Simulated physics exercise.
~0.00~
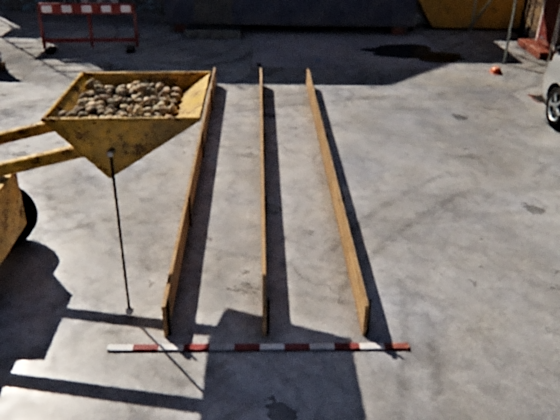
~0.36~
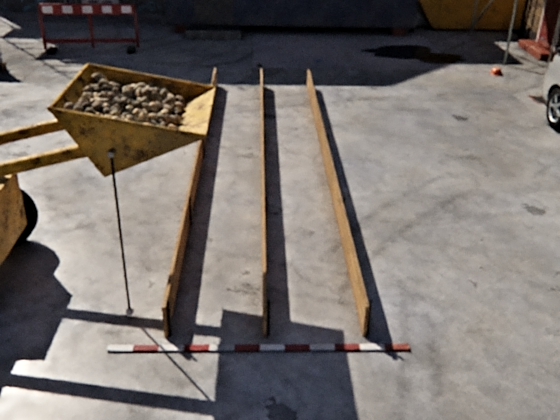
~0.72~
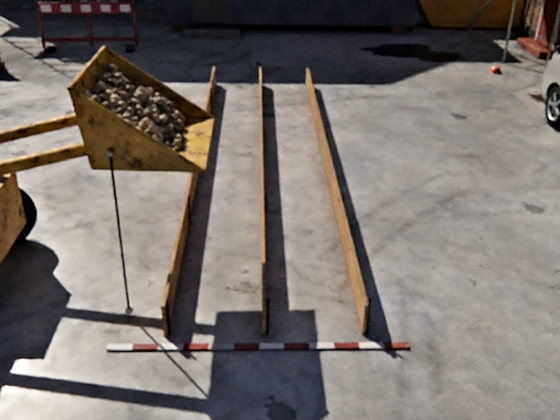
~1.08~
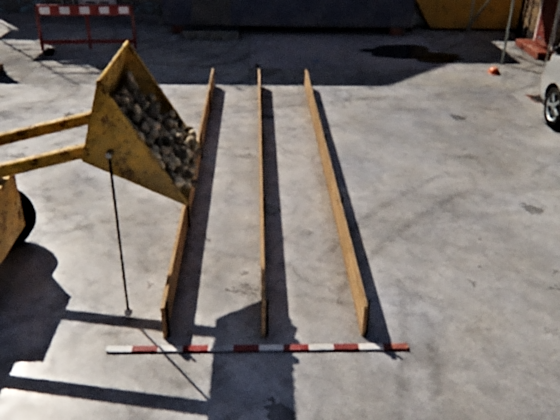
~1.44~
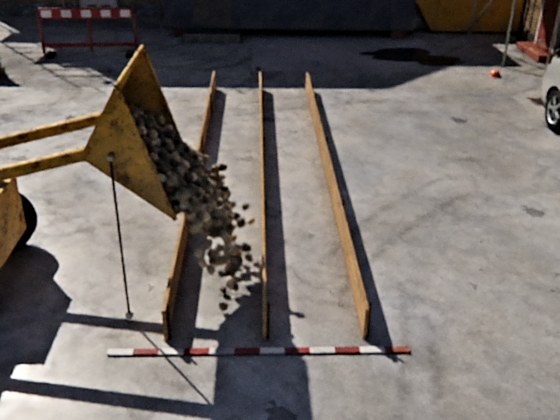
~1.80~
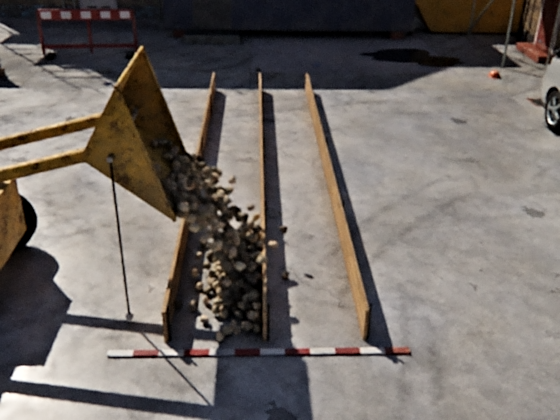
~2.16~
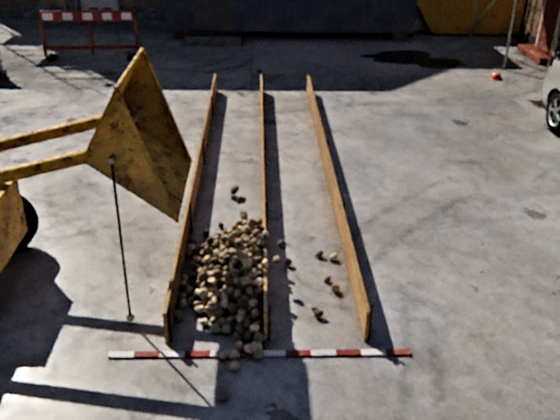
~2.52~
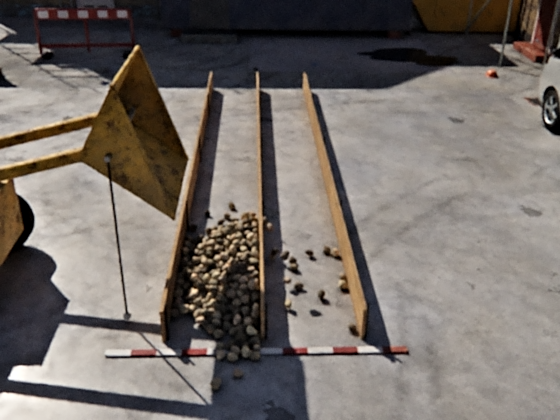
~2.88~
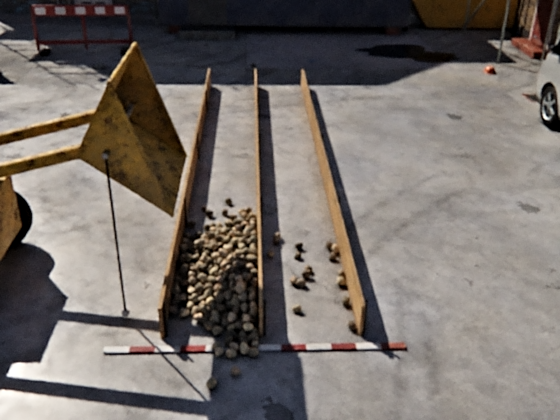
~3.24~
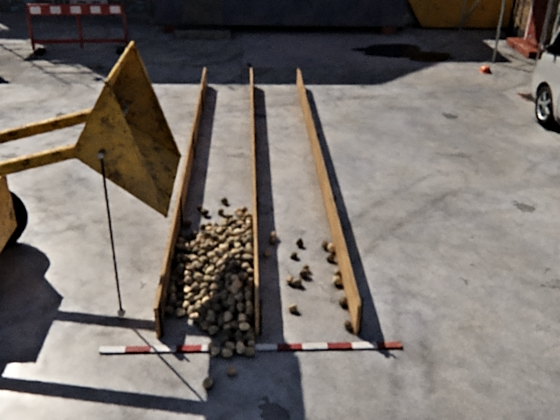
The clip shows a yellow loader bucket full of round stones tipping forward to the right and pouring them between planks on a concrete floor; most settle in a heap in the near bay, a few scatter in the far one, and the emptied bucket stays tilted.
